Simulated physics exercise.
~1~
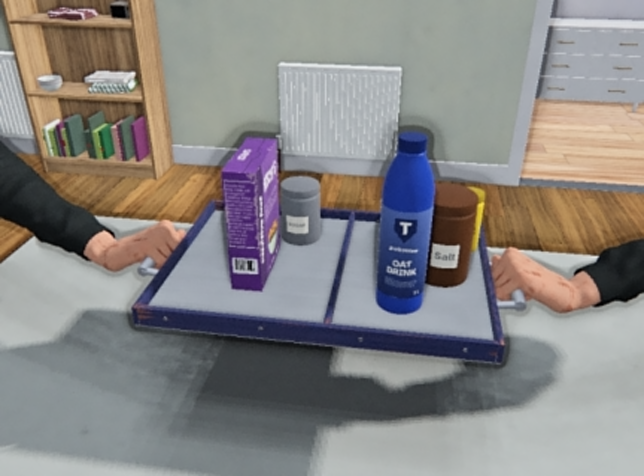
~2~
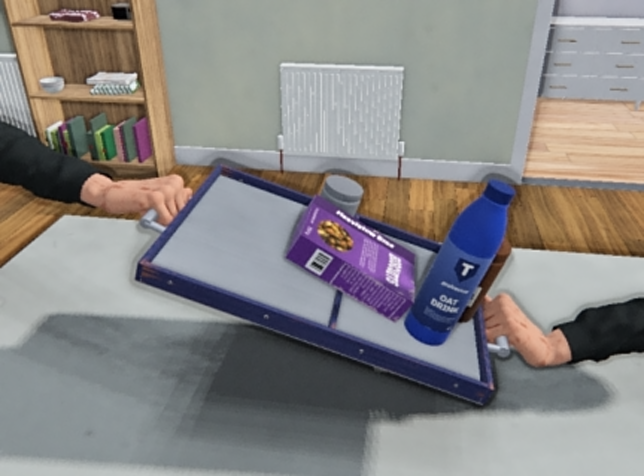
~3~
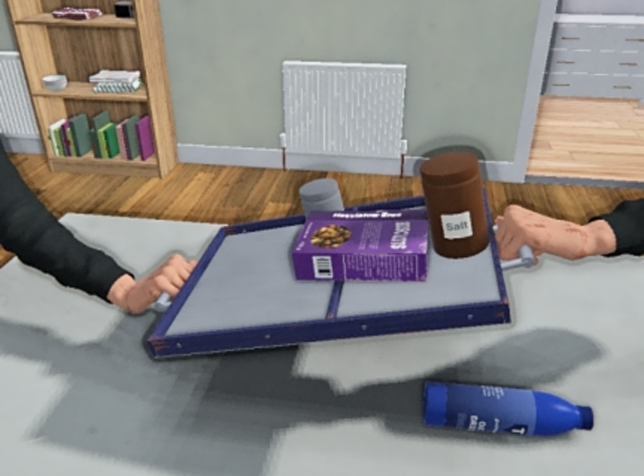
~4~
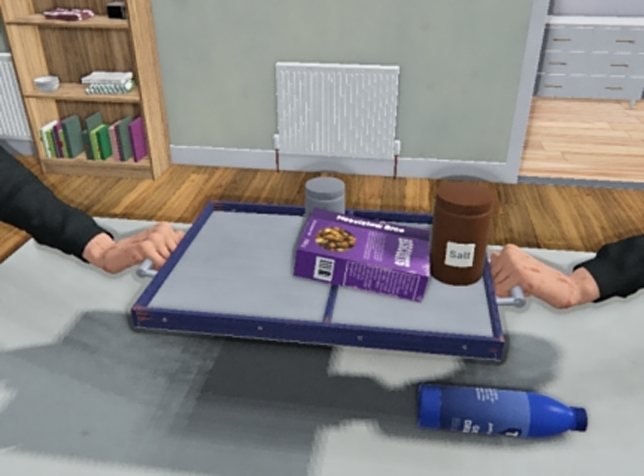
Two hands tipping a tray right, then back, toppling a purple packet aboard and leaving a blue bottle lying off it.
